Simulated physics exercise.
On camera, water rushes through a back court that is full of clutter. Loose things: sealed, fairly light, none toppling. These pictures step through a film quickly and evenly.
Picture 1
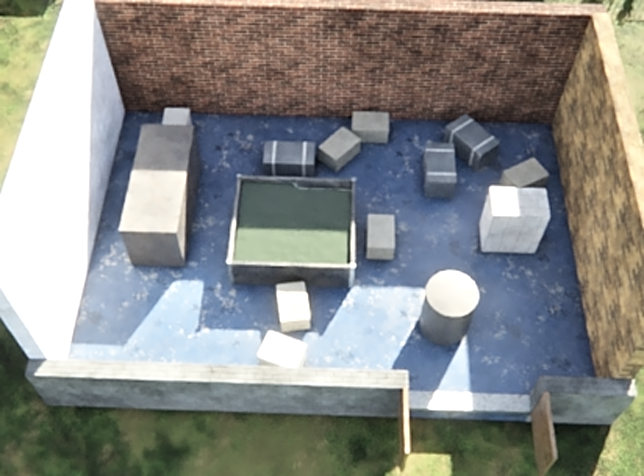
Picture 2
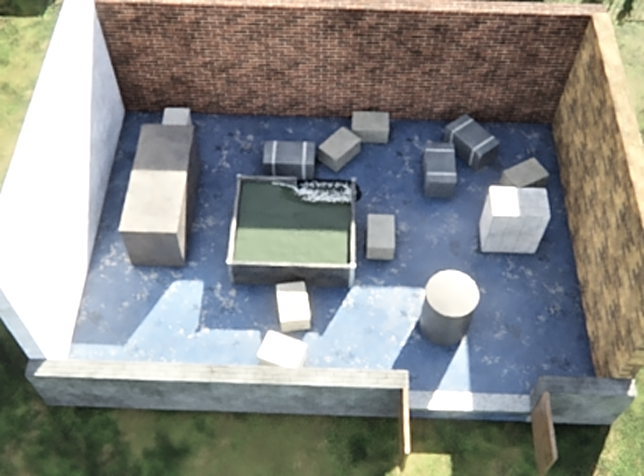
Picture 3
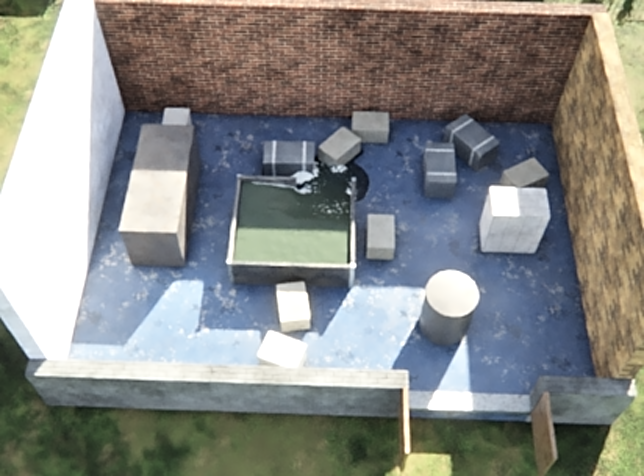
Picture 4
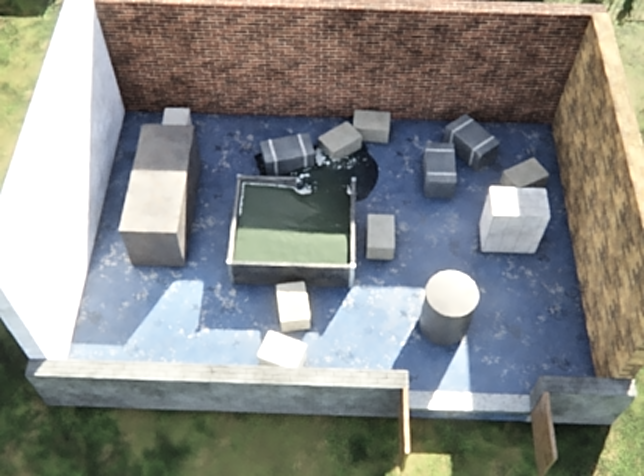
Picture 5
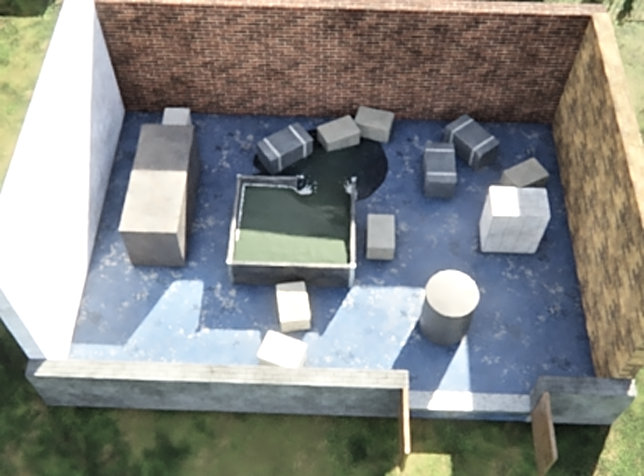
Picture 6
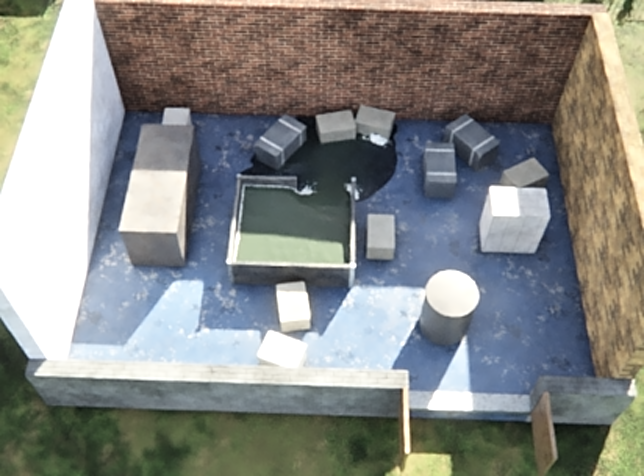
In this clip, water breaks out from the back edge of a low tank in a cluttered walled court, and a dark puddle spreads toward the brick wall as three nearby boxes shift and turn slightly while the rest stay still.
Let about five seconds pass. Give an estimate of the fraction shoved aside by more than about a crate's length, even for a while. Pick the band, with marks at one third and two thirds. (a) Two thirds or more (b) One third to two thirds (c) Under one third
One third to two thirds.
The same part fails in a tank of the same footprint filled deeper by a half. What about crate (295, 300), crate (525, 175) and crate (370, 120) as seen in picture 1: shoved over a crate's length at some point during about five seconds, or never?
In sequence: Fell short, went the distance and went the distance.
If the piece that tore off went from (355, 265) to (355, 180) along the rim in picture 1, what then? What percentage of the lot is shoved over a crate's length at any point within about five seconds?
Around 40 per cent.
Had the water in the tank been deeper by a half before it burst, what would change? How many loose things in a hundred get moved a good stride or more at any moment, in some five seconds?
I'd say close to 60 per cent of the things.
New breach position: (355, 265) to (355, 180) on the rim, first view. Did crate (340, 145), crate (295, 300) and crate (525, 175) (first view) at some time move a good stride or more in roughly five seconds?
Order as asked: Not sent that far; not sent that far; sent that far.
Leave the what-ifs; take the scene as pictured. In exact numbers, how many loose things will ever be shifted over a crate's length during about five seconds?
The count is 6.
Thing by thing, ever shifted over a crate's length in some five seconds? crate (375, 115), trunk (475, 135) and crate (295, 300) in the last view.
In turn: Yes, shifted that much, short of that.
A moment on, 2 of 10 are well off their spots; 1 afloat.
Next, 3 of 10 are well off their spots; 2 afloat.
Later, 5 of 10 are well off their spots; 3 afloat.
In the end, 6 of 10 are well off their spots, and 6 have been at some point; 5 afloat.
